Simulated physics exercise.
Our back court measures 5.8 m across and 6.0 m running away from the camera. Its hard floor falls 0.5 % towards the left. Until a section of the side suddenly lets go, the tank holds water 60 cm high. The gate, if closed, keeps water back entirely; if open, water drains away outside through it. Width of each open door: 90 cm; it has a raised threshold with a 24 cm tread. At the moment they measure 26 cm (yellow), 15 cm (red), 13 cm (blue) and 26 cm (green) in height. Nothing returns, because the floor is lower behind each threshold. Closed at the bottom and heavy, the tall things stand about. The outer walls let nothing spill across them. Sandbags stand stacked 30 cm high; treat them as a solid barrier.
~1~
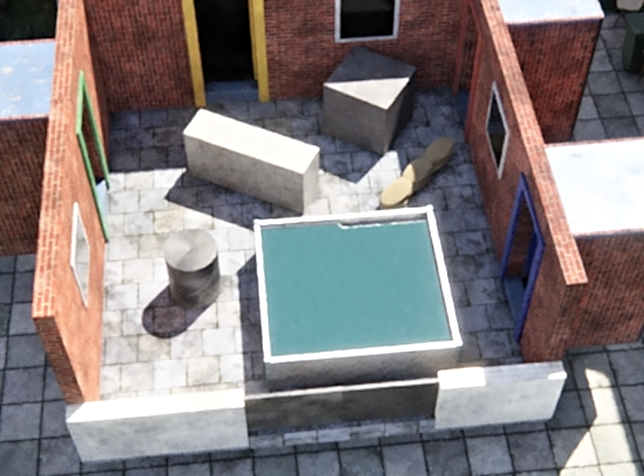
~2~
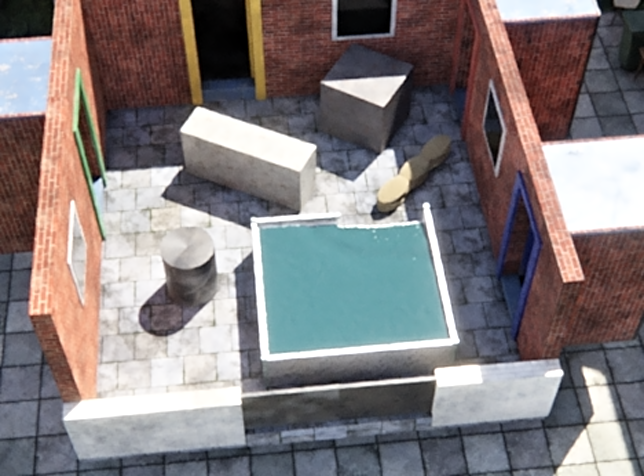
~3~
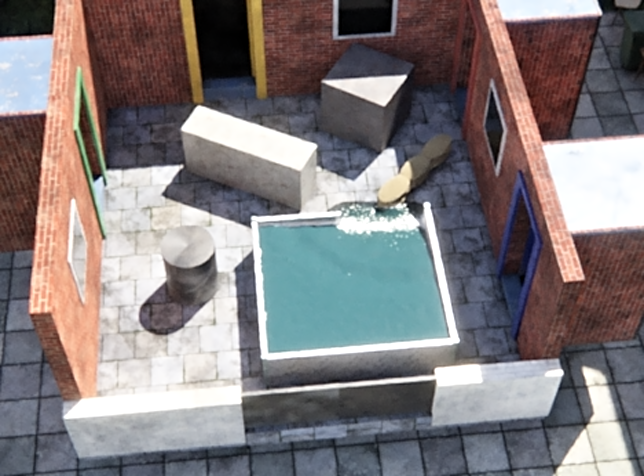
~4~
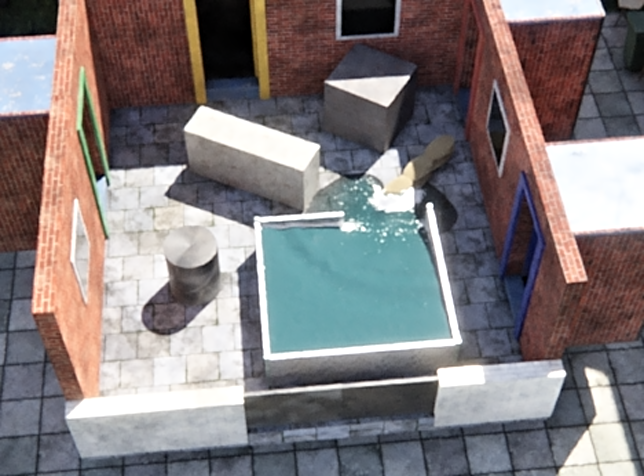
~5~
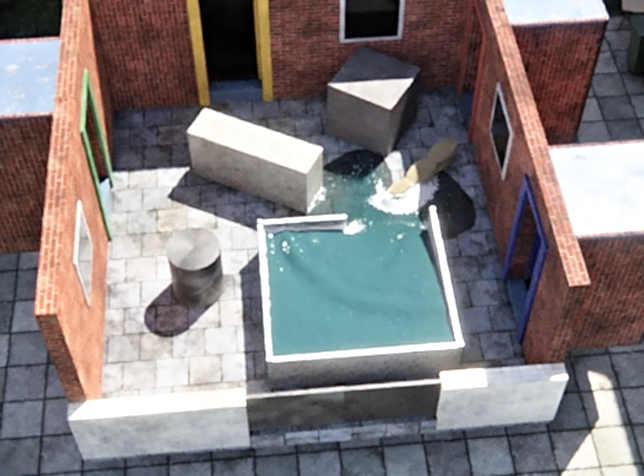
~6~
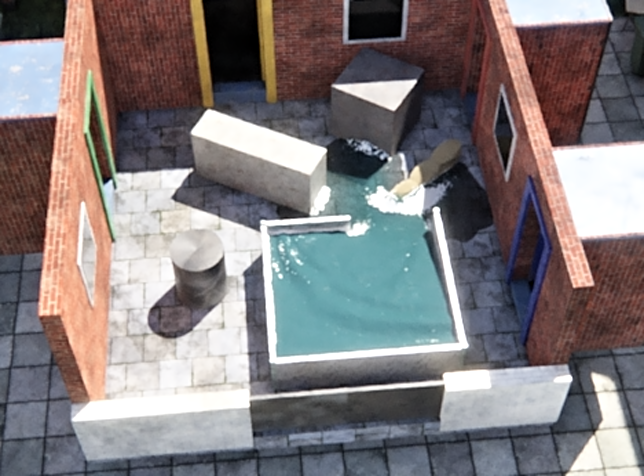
In a brick-walled courtyard with paved flooring, a square tank of blue-green water stands intact, then its far side opens and water pours out, foaming around a tan object and spreading across the paving between the pale blocks.
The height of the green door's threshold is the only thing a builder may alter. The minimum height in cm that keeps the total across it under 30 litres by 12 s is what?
It is close to 6.5 cm.
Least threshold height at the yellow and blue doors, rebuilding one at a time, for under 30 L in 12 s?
You'd want about 13.5 centimetres at yellow and about 9.5 centimetres at blue.
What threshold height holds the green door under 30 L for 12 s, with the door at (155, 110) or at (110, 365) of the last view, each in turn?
Roughly 13.5 cm, then roughly 10.5 cm.
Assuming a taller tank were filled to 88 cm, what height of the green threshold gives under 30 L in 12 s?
Then a height close to 13.5 cm.
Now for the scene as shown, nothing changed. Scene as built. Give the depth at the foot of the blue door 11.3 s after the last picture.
It comes to about 11.0 centimetres deep.
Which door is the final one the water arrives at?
Last: Green.
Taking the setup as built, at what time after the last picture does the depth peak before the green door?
Peak: Close to 11.0 s.
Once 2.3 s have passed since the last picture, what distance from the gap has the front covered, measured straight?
Distance from gap: Approx. 5.2 m.
Then, 0.7 s after the last picture water covers 25 % of the floor, deepest (48 cm) near (397, 219); it has not reached the green door.
Then, 2.3 s after the last picture water covers 55 % of the floor, deepest (44 cm) near (365, 97); it has not reached the green door.
Then, 11.3 s after the last picture water covers 95 % of the floor, deepest (18 cm) near (115, 204); 15 cm at the green door, 0 litres in over its 26 cm threshold.
At the green door as built, the water peaked near 16 cm, 11.1 s after the last picture.
With a threshold of 5 cm, 49 litres would have come in within the 12 s; with 8 cm, 13 litres. So under 30 litres takes about 6.5 cm.
